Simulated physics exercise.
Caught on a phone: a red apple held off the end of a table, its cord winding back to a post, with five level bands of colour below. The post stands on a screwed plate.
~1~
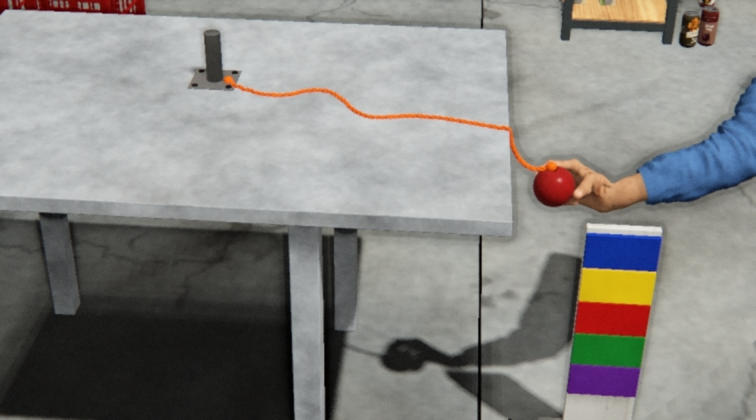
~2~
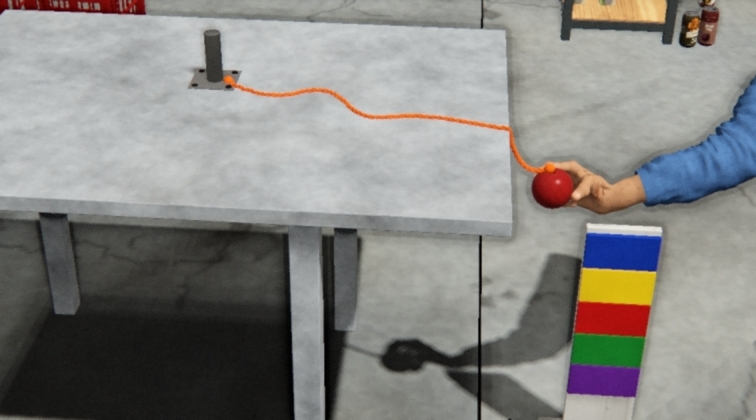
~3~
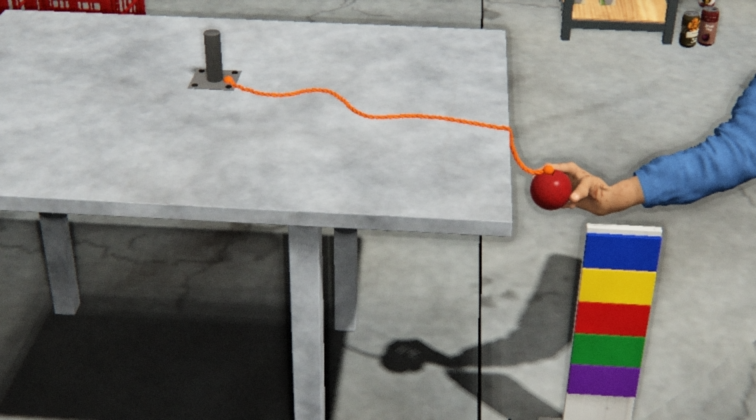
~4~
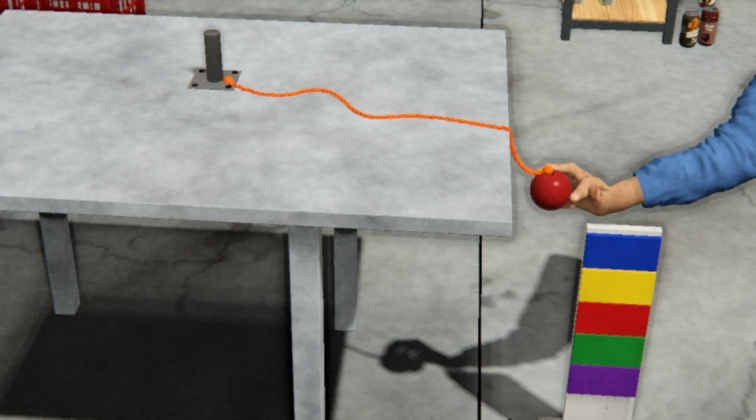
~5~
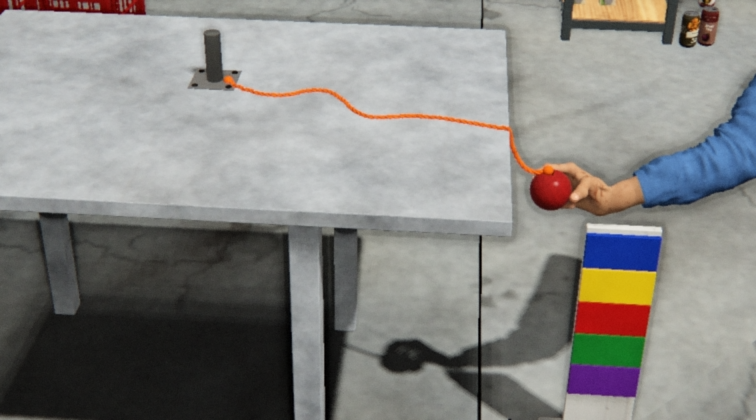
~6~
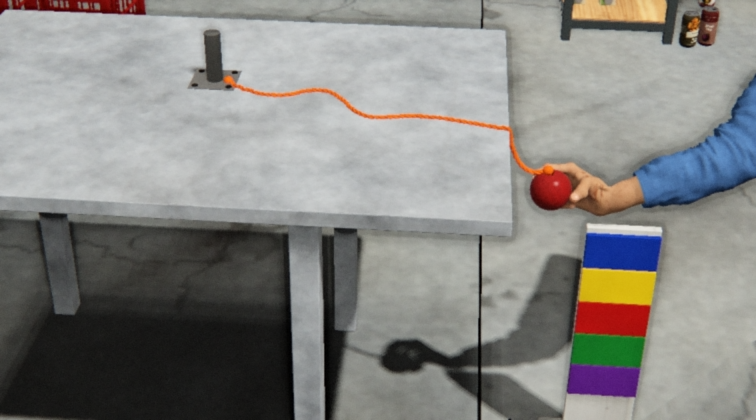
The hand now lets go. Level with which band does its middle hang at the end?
The cord holds its middle at blue.
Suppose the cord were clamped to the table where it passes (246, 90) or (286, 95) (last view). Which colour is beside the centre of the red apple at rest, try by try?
Try by try: Blue; blue.
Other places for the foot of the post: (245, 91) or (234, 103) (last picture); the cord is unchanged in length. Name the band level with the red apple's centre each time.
In that order: Yellow; yellow.
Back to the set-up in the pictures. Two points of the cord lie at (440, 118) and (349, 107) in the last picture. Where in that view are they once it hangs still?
Near (474, 121) and (377, 105).
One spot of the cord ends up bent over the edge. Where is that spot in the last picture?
At (473, 123), roughly.
Soon after, apple near (491, 231); level with blue.
Then, apple near (524, 243); level with blue.
At rest, apple near (496, 241); level with blue. At blue.
